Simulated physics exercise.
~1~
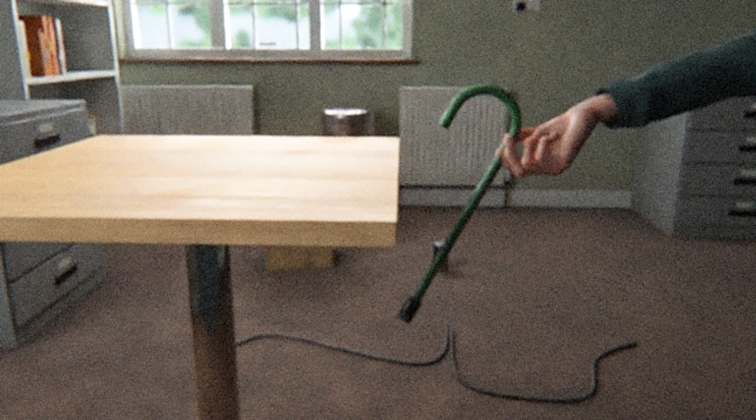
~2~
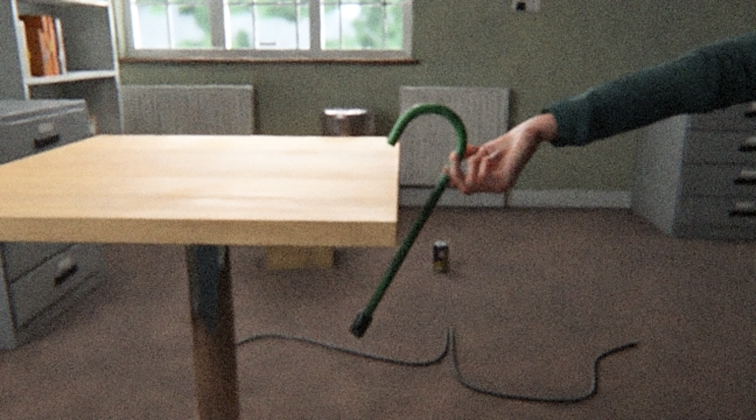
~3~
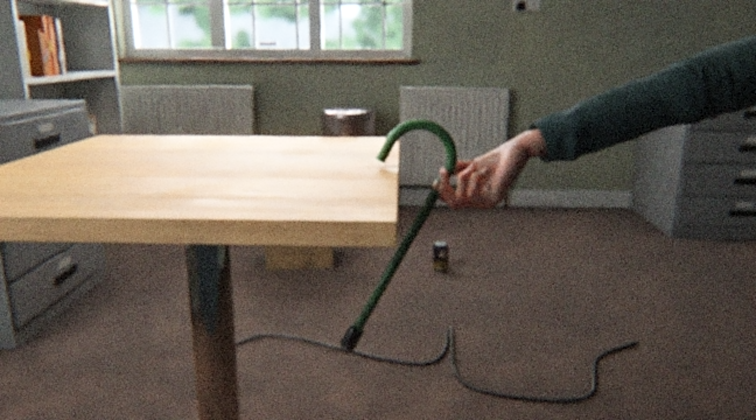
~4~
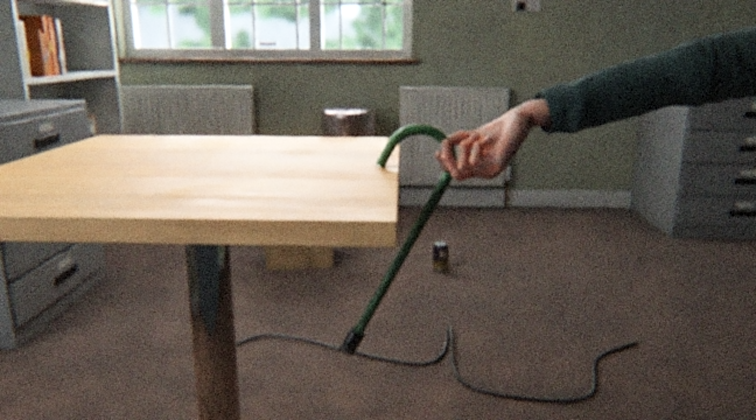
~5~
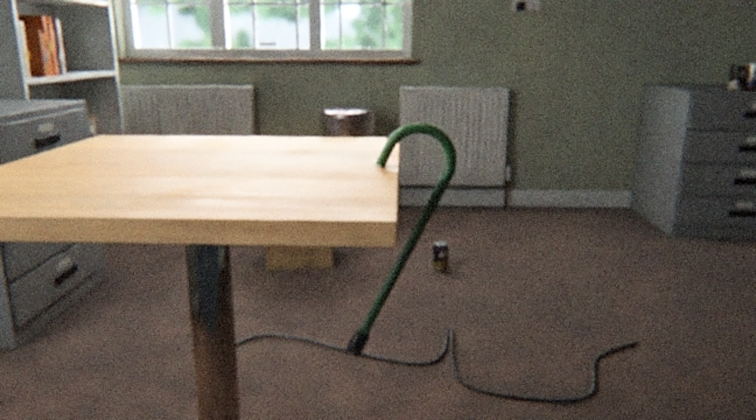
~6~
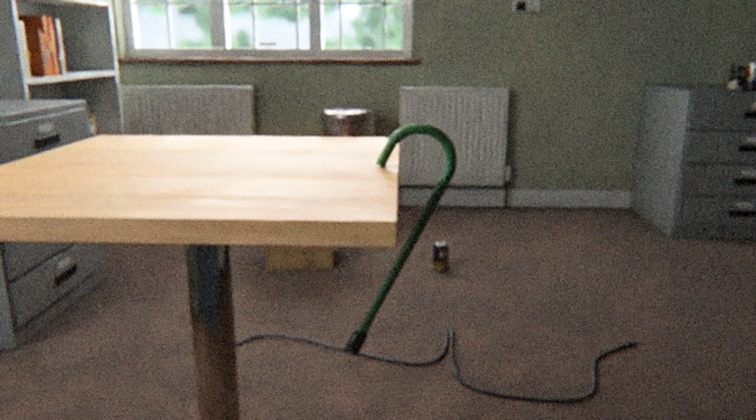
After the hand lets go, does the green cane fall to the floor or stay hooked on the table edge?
The green cane stays hooked on the edge of the table, hanging at a slant after the hand has gone.
